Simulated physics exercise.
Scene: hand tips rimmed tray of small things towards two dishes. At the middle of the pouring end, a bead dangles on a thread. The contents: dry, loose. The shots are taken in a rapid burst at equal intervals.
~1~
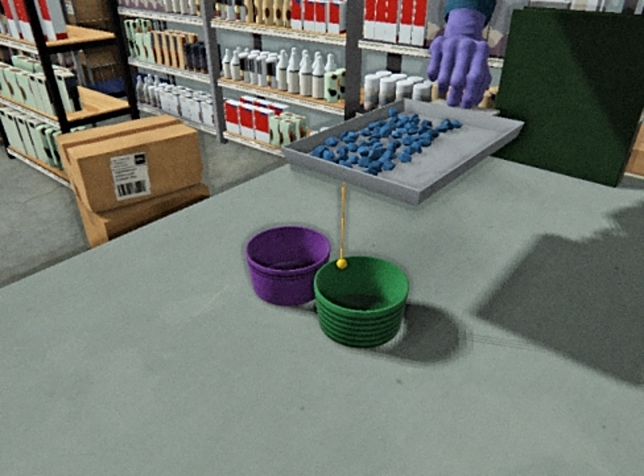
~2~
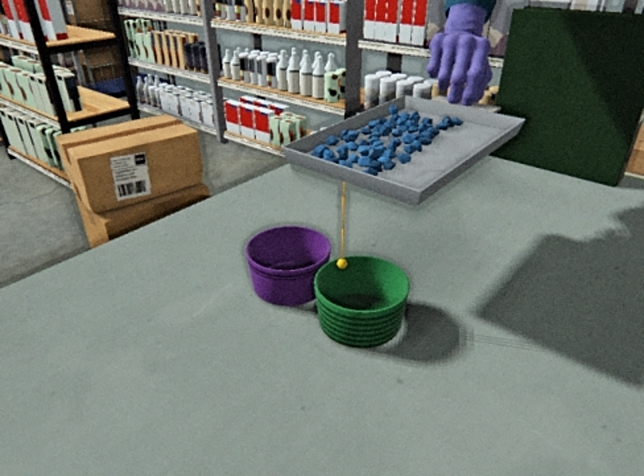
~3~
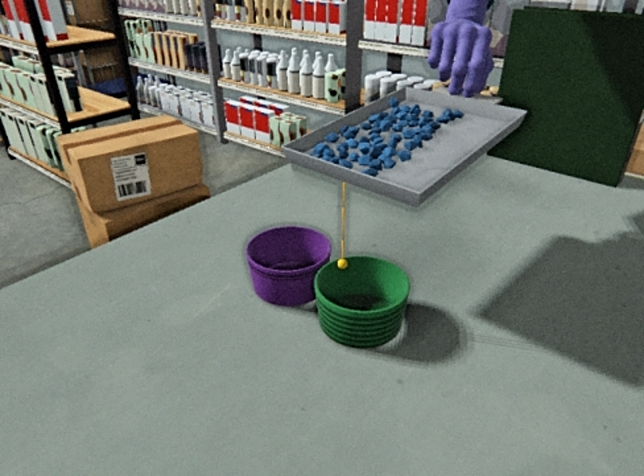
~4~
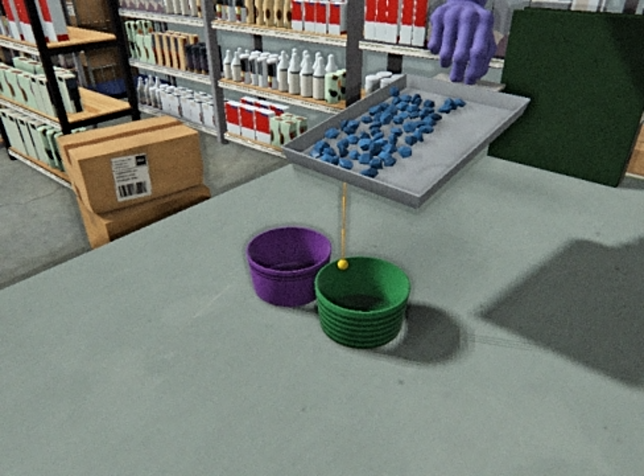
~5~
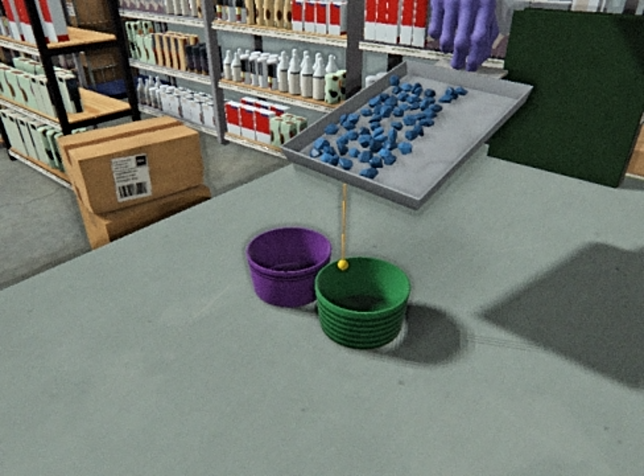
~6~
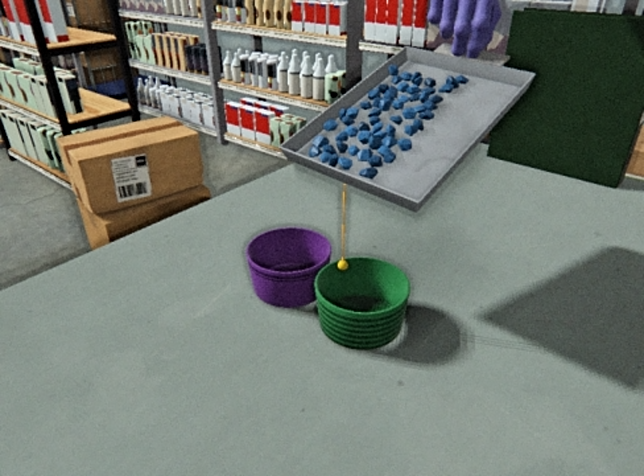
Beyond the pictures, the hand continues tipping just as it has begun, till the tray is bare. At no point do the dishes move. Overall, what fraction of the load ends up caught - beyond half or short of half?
The catch is going to fall below what is lost.
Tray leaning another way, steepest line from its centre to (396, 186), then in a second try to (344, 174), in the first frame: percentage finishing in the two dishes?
Close to 30 percent first and close to 30 percent second.
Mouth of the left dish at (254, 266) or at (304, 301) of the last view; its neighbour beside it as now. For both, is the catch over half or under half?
The bulk of it, then the bulk of it.
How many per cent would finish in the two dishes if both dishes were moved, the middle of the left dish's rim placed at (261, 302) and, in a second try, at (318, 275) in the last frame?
About 40 and 60 per cent respectively.
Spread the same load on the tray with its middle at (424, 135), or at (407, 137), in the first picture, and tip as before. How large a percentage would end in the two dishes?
Near 30 and 20 percent respectively.
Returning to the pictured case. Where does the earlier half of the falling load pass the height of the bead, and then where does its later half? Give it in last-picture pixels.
Early half (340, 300), late half (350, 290).
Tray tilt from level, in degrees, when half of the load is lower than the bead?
That would be about 100 degrees from level.
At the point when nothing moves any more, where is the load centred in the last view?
Near (339, 358).
Shortly afterwards, tray tipped steeply; all but a few on the tray; a little in the air.
Next, tray tipped past a quarter turn; near a third on the tray; a little in the right dish; near a third outside both; near a quarter in the air.
Some moments later, tray tipped past a quarter turn; near a quarter in the right dish; the bulk outside both.
In the end, tray tipped past a quarter turn; near a quarter in the right dish; none at all in the left dish; the bulk outside both.
